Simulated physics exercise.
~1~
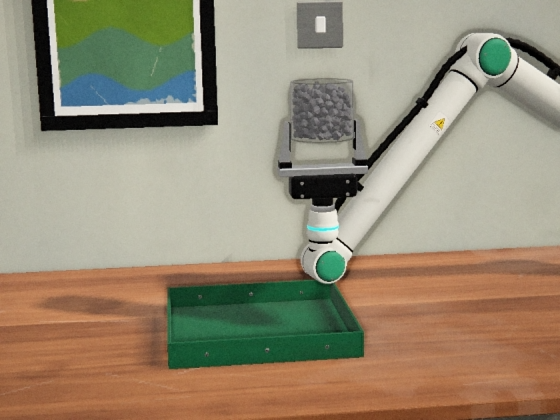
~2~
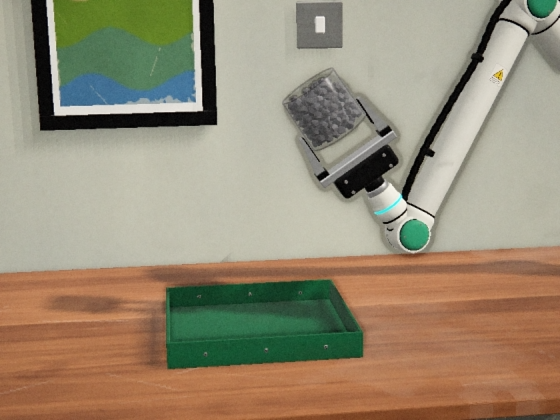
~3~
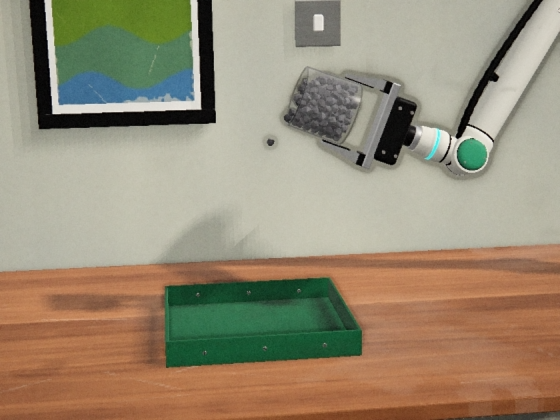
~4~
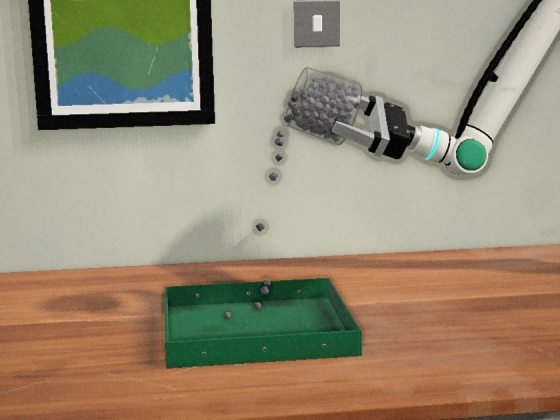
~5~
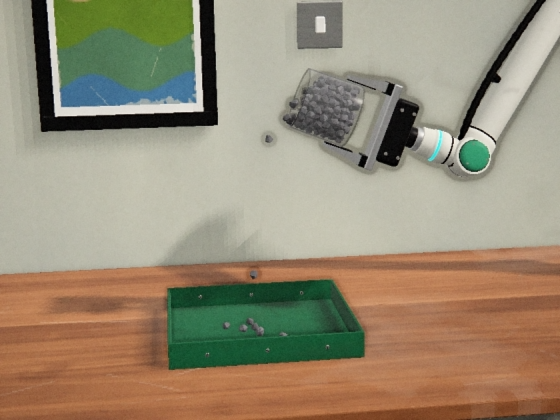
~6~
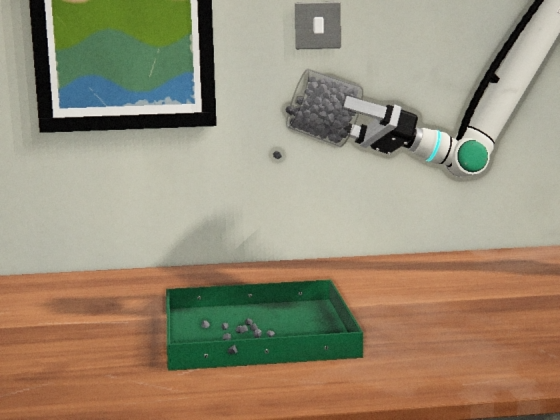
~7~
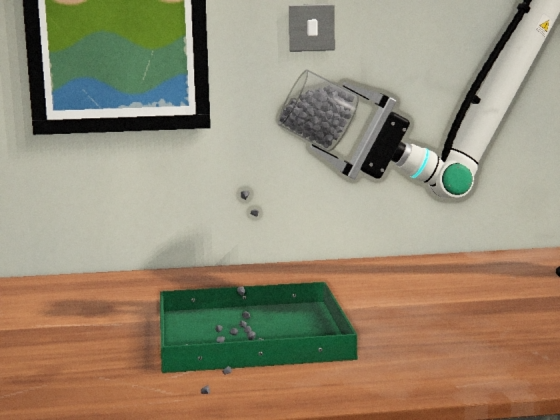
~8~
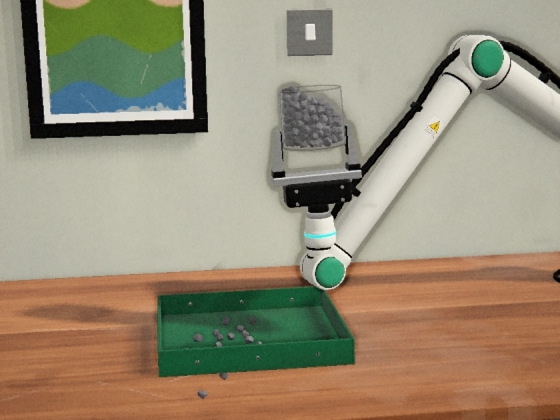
Above a green tray, a robot arm tips a tumbler, spills some pebbles, and rights it.
